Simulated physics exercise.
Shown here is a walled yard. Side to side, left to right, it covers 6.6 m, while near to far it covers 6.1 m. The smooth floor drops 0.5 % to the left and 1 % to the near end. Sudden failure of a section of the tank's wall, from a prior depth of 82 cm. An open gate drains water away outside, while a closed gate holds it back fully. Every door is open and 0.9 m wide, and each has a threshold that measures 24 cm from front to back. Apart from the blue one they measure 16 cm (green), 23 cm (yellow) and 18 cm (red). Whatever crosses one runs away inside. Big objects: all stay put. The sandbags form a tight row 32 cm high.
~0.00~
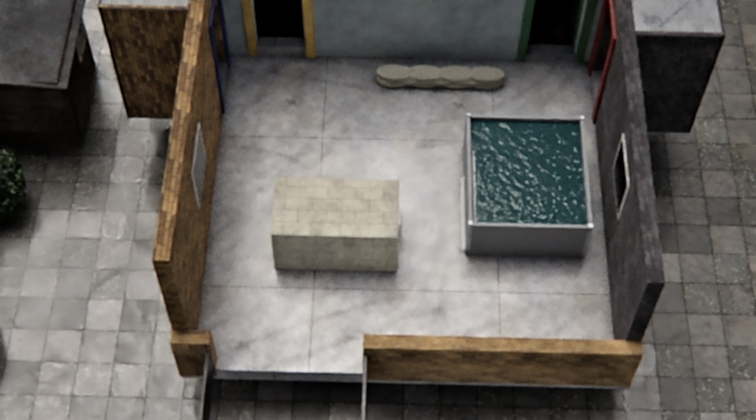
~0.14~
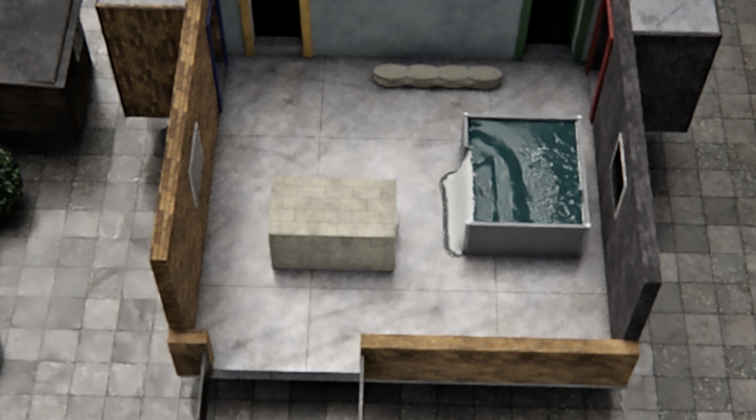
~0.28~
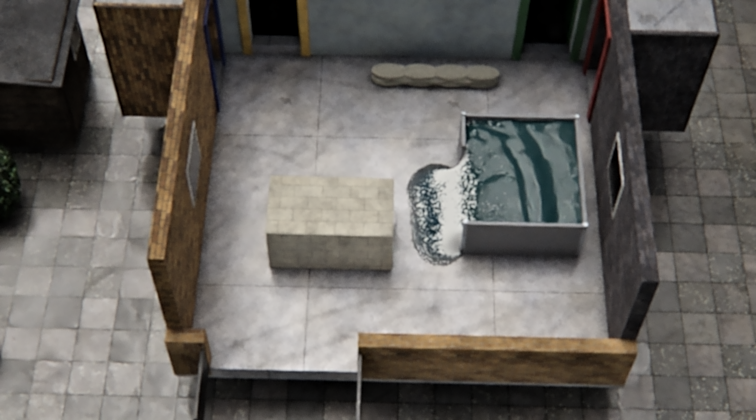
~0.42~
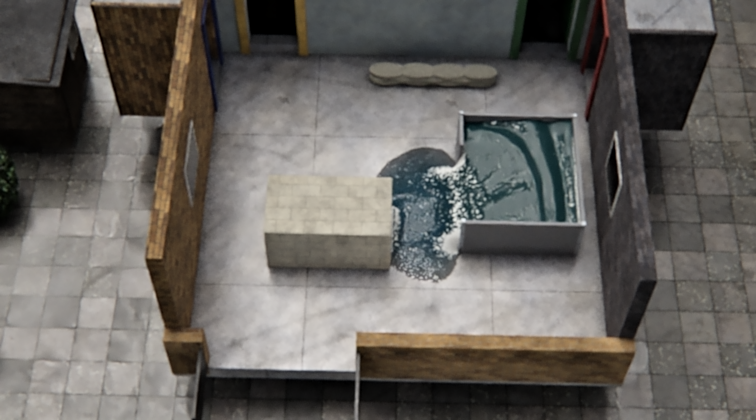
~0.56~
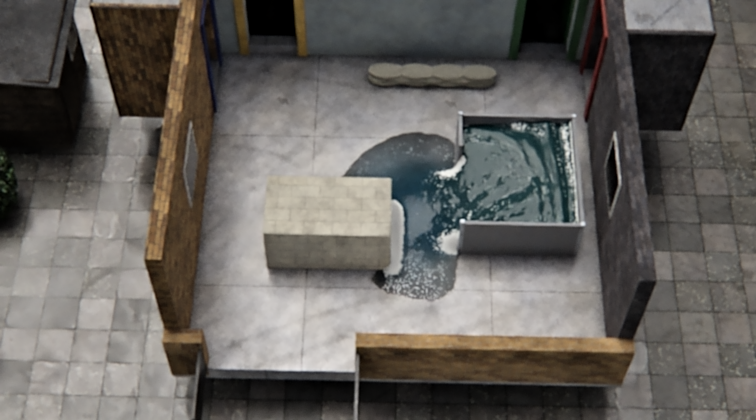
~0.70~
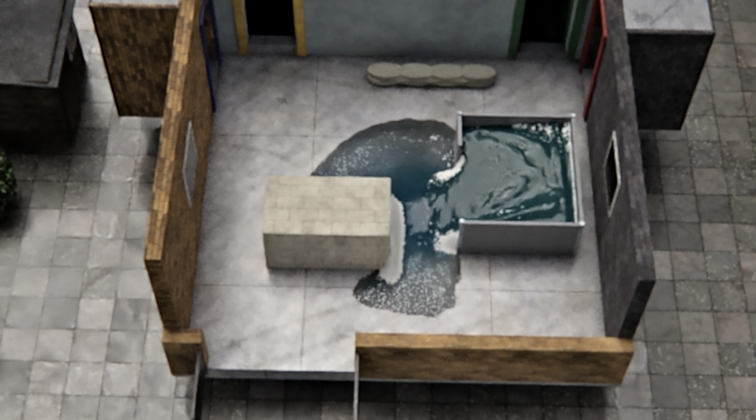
Water pours from the tank's left side, hits the pale block and spreads around it.
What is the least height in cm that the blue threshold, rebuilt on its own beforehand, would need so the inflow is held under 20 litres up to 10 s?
Around 20 cm would be enough.
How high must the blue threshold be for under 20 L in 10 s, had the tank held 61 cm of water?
A step of about 12.5 cm does it.
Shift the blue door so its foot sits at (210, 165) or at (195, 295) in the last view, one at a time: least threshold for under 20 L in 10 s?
Roughly 24 cm for the first and 9.0 cm for the second.
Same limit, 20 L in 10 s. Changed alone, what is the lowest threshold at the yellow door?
The yellow one would have to be about 18 cm high.
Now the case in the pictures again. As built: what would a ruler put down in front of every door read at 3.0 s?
Door by door in centimetres - green 0, yellow 28, red 0, blue 24.
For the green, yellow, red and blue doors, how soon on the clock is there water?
Green at 5.5 s, yellow at 2.2 s, red at 5.0 s and blue at 1.8 s.
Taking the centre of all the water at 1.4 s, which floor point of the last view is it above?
The water is centred near (449, 208).
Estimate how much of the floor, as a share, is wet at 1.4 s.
Roughly 35 percent.
After 1.4 s water covers 35 % of the floor, deepest (59 cm) near (396, 230); it has not reached the blue door.
After 3.0 s water covers 70 % of the floor, deepest (33 cm) near (219, 74); 24 cm at the blue door, 2 litres in over its 22 cm threshold.
After 10.0 s water covers 95 % of the floor, deepest (12 cm) near (187, 354); 7 cm at the blue door, 12 litres in over its 22 cm threshold.
At the blue door as built, the water arrived by 1.9 s and peaked near 26 cm at 3.4 s.
With a threshold of 16 cm, 42 litres would have come in within the 10 s; with 22 cm, 12 litres. So under 20 litres takes about 20 cm.
